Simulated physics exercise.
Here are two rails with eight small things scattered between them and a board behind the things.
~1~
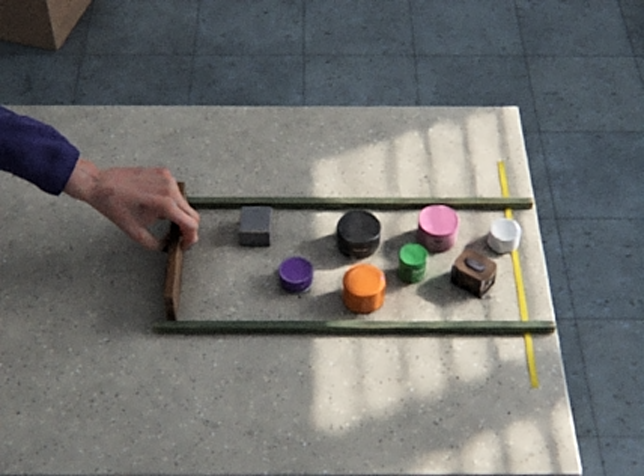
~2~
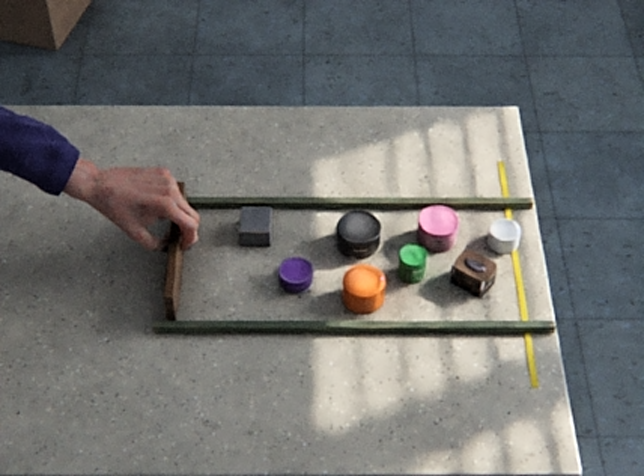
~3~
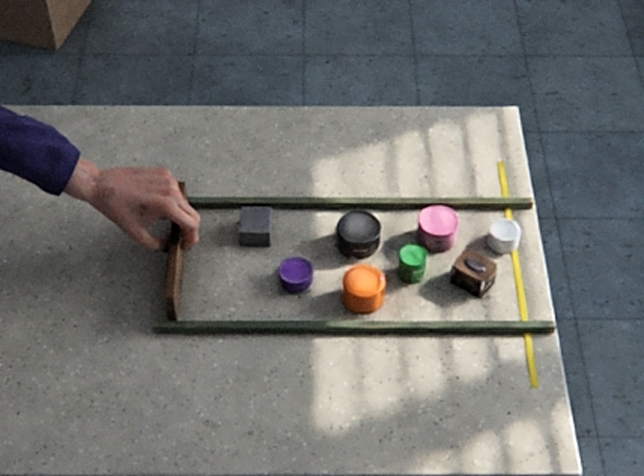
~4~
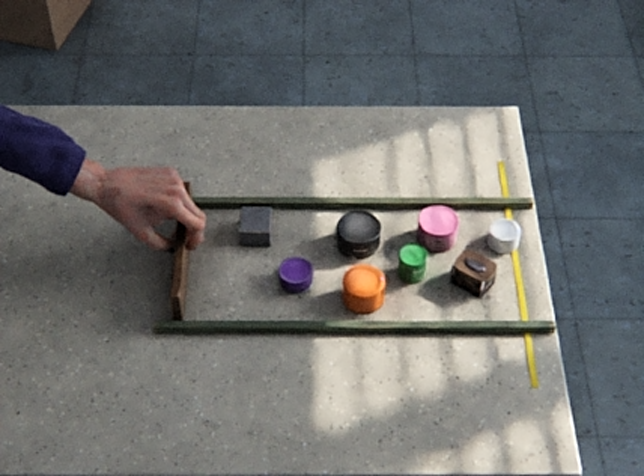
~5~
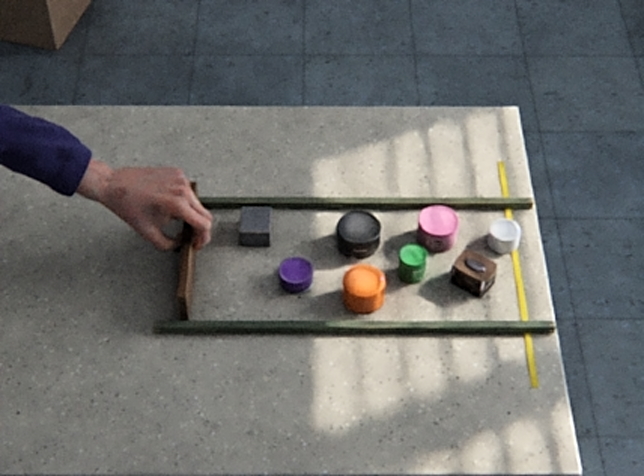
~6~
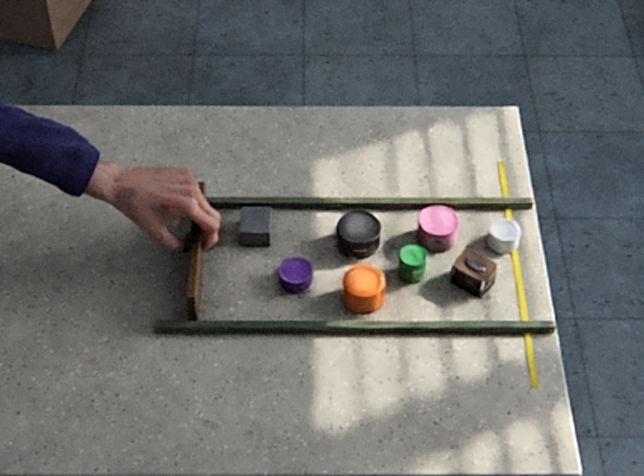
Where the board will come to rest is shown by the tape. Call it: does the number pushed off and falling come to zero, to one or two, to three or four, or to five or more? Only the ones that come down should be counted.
It comes to five or more.
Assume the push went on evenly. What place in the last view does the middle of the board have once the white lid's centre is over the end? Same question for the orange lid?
Approx. (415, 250) for the first, approx. (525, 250) for the second.
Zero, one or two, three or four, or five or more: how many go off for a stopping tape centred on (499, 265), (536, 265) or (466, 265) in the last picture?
Tape by tape, the falls would be: Three to four, then more than four, then one or two.
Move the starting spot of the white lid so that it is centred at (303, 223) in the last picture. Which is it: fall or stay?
In that case it is gone.
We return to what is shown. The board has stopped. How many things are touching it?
All in all, 3.
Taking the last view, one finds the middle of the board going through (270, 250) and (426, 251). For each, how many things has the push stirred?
By then 1, and 8.
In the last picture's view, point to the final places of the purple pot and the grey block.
Taking them in turn, first comes (535, 264), then (528, 227).
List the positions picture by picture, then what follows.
In the first picture, white lid (504, 236); brown case (474, 273); pink tub (438, 229); board (176, 250); tape (517, 265).
In the second picture, brown case (474, 273); orange lid (364, 289).
In the third picture, pink tub (438, 229); board (177, 250).
In the fourth picture, white lid (504, 236); grey block (256, 226).
In the fifth picture, brown case (474, 273); green tub (412, 264).
In the sixth picture, white lid (504, 236); brown case (474, 273); pink tub (438, 229); board (197, 250); tape (517, 265).
Soon after, none off yet; white lid at rest near (504, 236); brown case at rest near (474, 273); pink tub at rest near (438, 229).
In the end, the number that fall off is five or more; gone, black tub, green tub, pink tub, brown case and white lid.
